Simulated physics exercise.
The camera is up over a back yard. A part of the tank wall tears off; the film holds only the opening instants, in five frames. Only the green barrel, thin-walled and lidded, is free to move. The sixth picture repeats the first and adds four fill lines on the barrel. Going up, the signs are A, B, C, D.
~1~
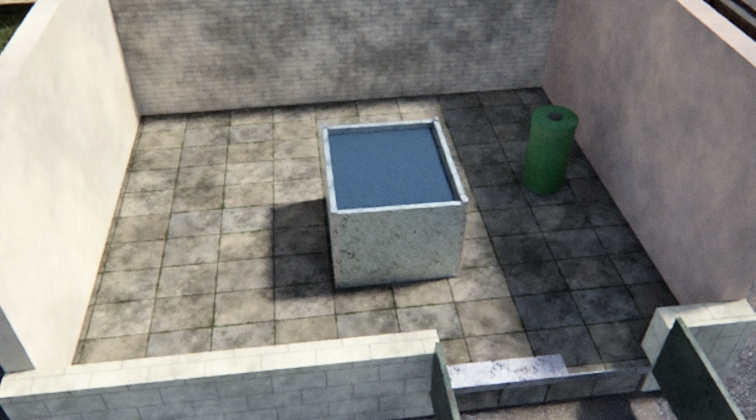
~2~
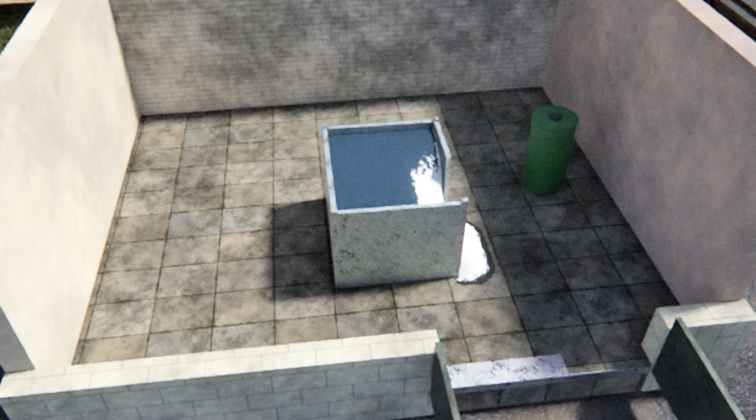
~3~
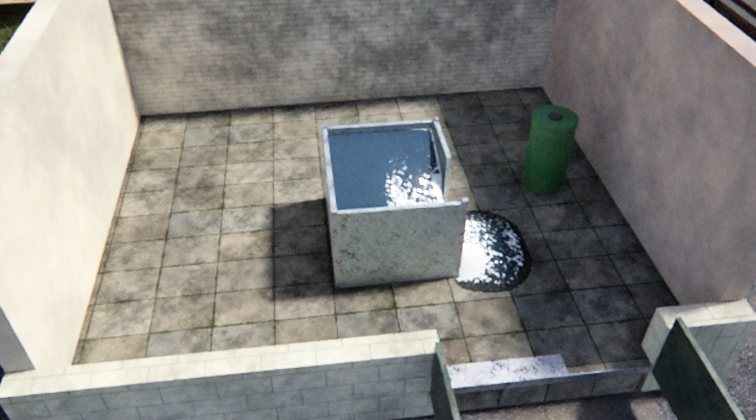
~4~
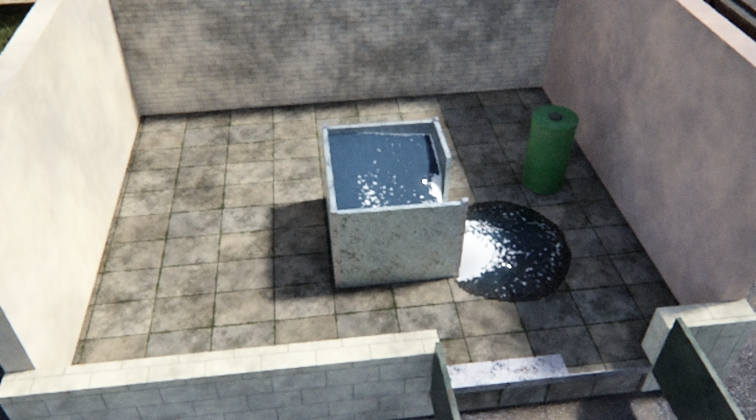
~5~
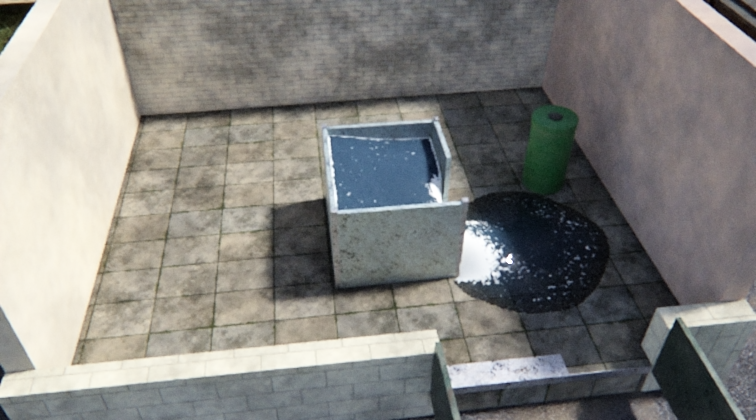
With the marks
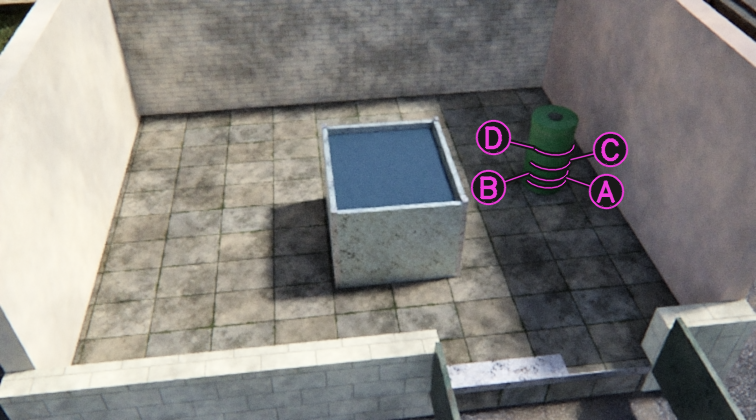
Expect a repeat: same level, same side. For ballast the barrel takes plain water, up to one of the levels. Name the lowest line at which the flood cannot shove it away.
Go for B.
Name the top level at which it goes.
A.
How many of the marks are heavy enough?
Three.
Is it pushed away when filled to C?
No.
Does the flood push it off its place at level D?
No.
On the marked copy, A at (551, 187); B at (553, 180); C at (555, 169); D at (558, 154); from the bottom up A, B, C, D.
With A, it is pushed about its own width away.
With B, it does not move.
With C, it does not move.
With D, it does not move.
